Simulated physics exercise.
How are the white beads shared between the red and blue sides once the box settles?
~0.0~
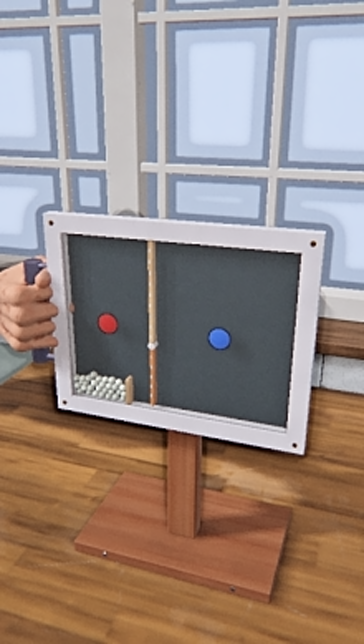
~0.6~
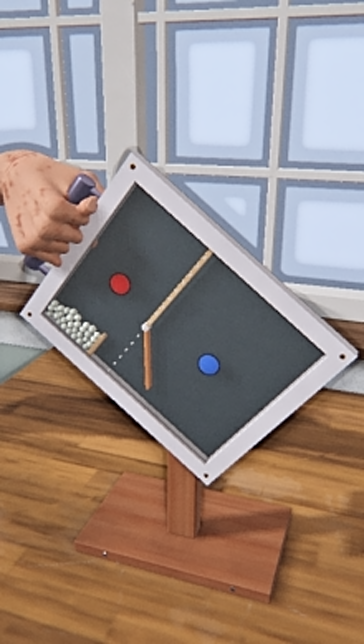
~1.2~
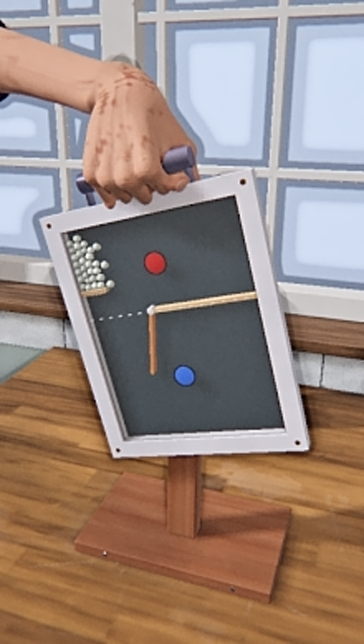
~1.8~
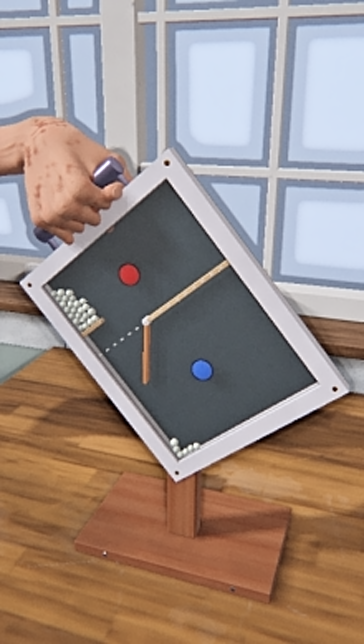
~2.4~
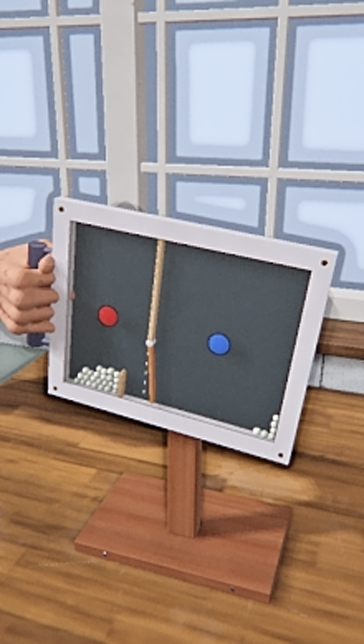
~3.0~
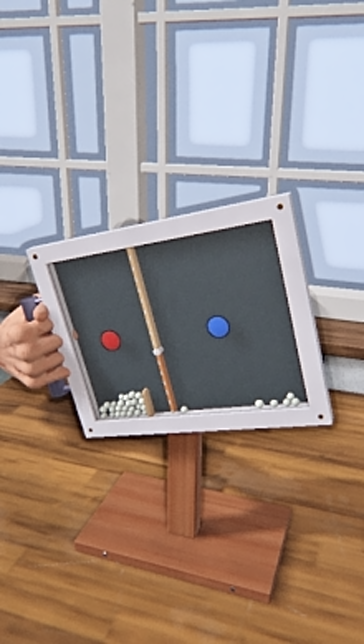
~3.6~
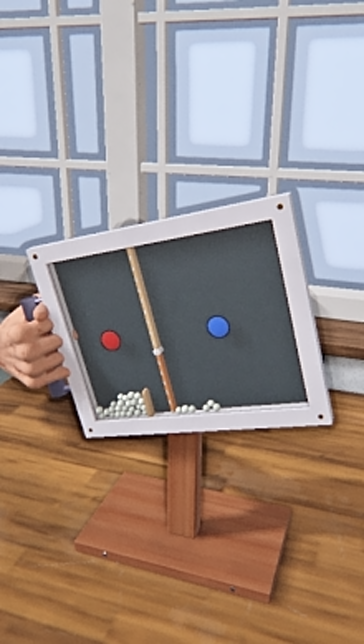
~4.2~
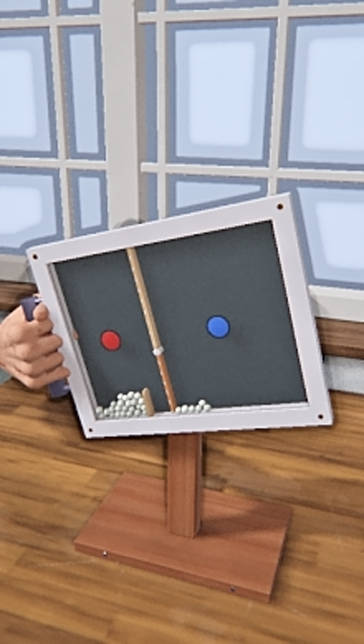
Both sides end up with a fair share of the beads. The larger pile stays on the red side, and a smaller group rests on the blue side.
